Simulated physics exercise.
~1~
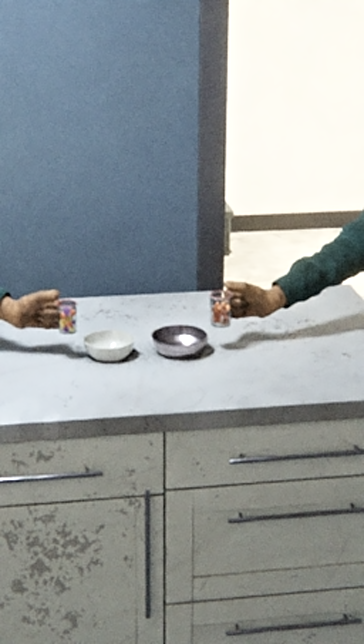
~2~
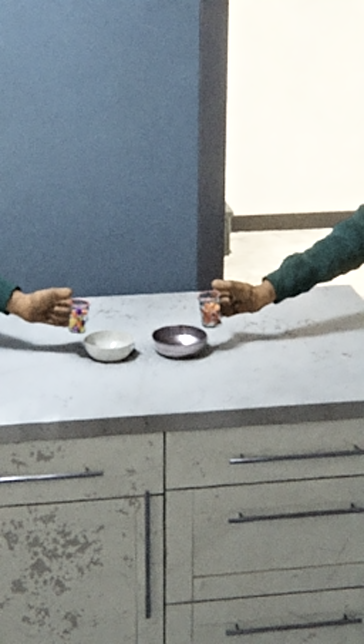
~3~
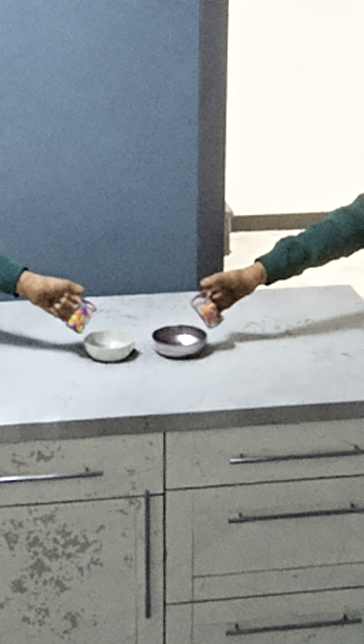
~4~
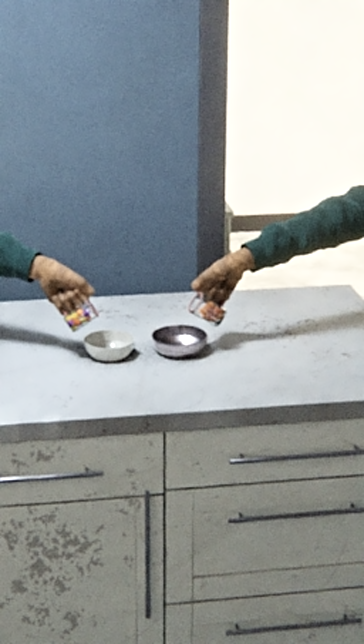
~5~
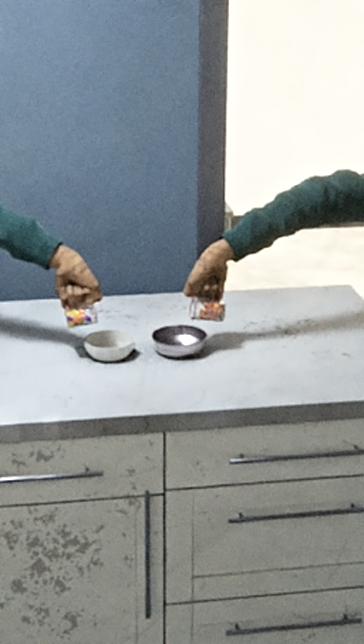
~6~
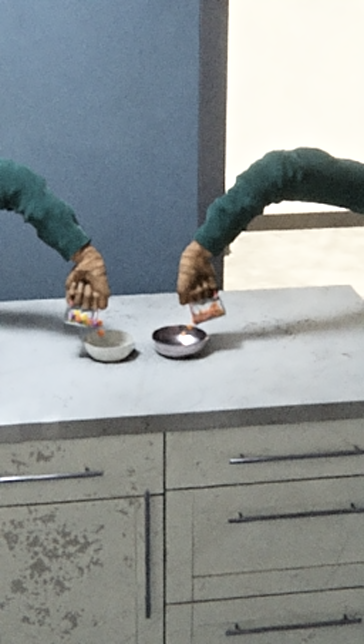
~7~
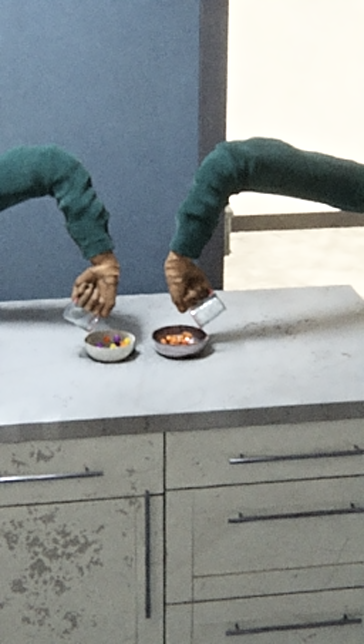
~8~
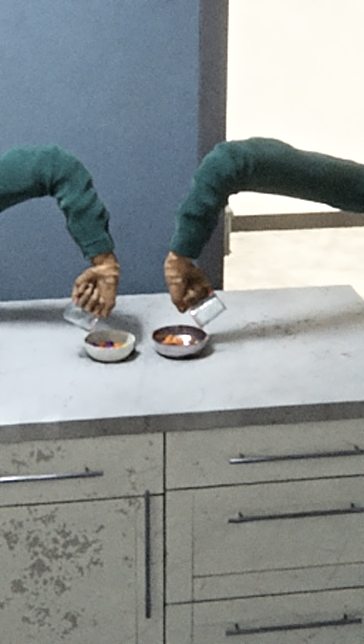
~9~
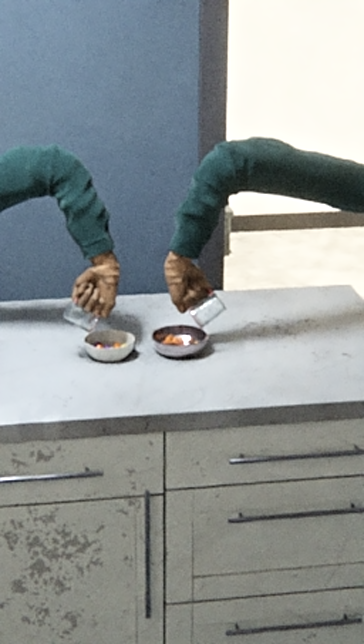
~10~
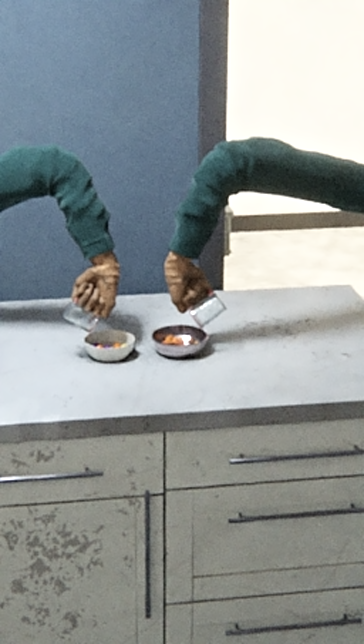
Two hands in dark green sleeves reach in from opposite sides over a pale grey counter, each holding a small clear cup of colourful little pieces. Seen from the front and slightly above, a whitish bowl sits on the left and a dark-rimmed one on the right, with worn drawers below and a blue panel behind. The hands move slightly inward, then tilt the cups over the bowls. As the cups tip past their sides, the pieces spill out, mixed colours to the left and orange ones to the right. Both cups end upturned and empty, with every piece resting inside the bowls.
